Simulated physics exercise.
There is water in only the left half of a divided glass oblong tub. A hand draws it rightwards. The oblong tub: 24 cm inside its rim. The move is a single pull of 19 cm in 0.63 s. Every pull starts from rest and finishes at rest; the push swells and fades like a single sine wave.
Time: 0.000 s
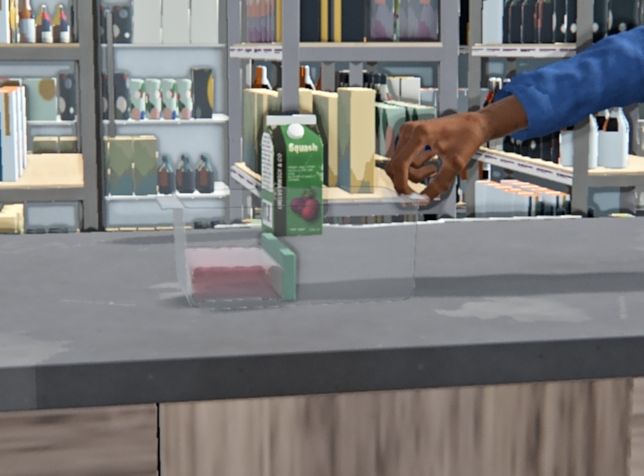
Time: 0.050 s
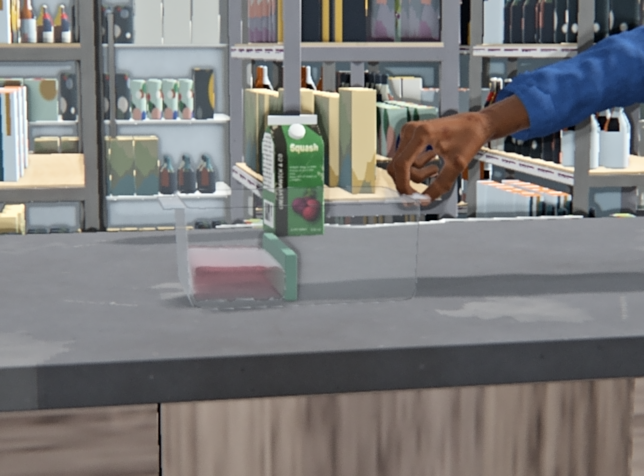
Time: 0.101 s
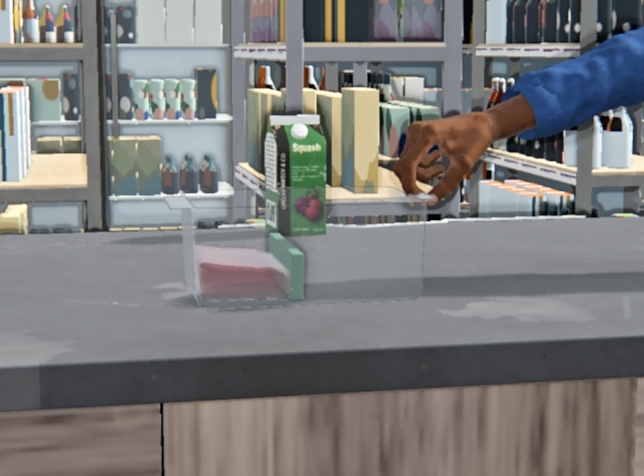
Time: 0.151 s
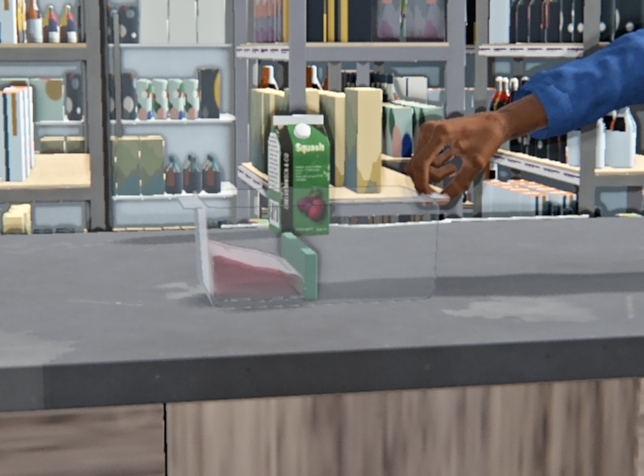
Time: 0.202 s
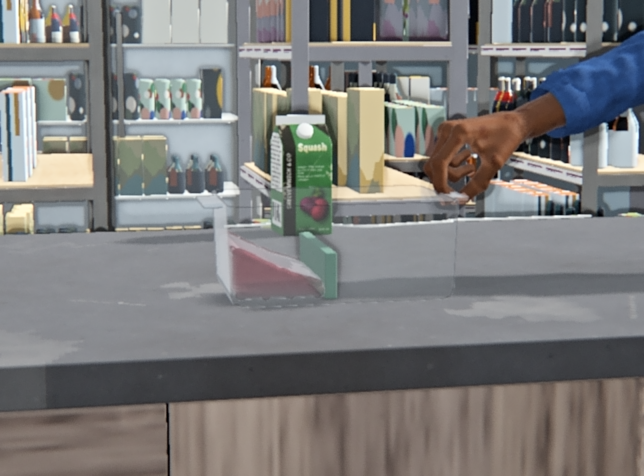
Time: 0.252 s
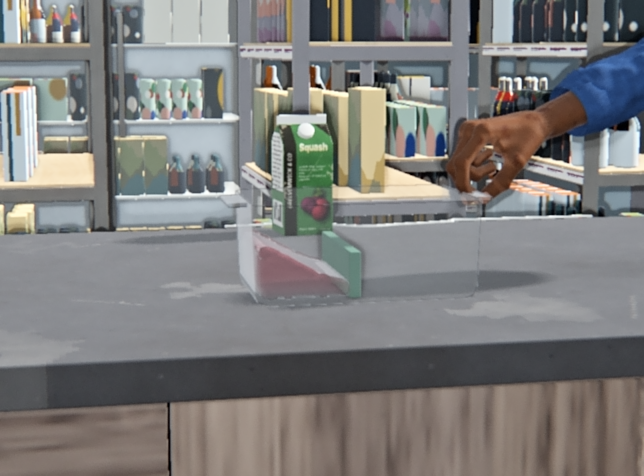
On a grey counter in a shop, a hand in a blue sleeve slowly drew a clear divided tub rightwards past a green carton, and the reddish liquid in its left part sloped up towards the left.
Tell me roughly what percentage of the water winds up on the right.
I would say 14 per cent.
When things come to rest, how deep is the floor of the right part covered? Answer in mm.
4 mm or so.
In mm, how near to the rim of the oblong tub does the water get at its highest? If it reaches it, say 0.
About 35 mm.
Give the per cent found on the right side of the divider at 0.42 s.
I'd estimate close to 0 %.
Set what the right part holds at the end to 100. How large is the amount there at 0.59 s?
I'd put it at about 90 percent.
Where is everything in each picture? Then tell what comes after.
In the first picture, 0.0 cm from the start; oblong tub, level (184, 258) left, (271, 257) right, rim (400, 196); the top of the divider is at (289, 257).
In the second picture, 0.1 cm from the start; oblong tub, level (185, 258) left, (274, 257) right.
In the third picture, 0.5 cm from the start; oblong tub, level (192, 254) left, (280, 260) right.
In the fourth picture, 1.5 cm from the start; oblong tub, level (204, 247) left, (292, 264) right.
In the fifth picture, 3.4 cm from the start; oblong tub, level (223, 240) left, (301, 265) right.
In the sixth picture, 5.8 cm from the start; oblong tub, level (246, 239) left, (319, 264) right.
After 0.42 s it has gone 15 cm; 0 per cent is on the right side and 0 is out of the oblong tub.
After 0.59 s it has gone 19 cm; 12 per cent is on the right side and 0 is out of the oblong tub.
After 0.75 s it has gone 19 cm; 13 per cent is on the right side and 0 is out of the oblong tub.
After 0.92 s it has gone 19 cm; 13 per cent is on the right side and 0 is out of the oblong tub.
In the end 14 per cent is on the right side and 0 is out of the oblong tub.
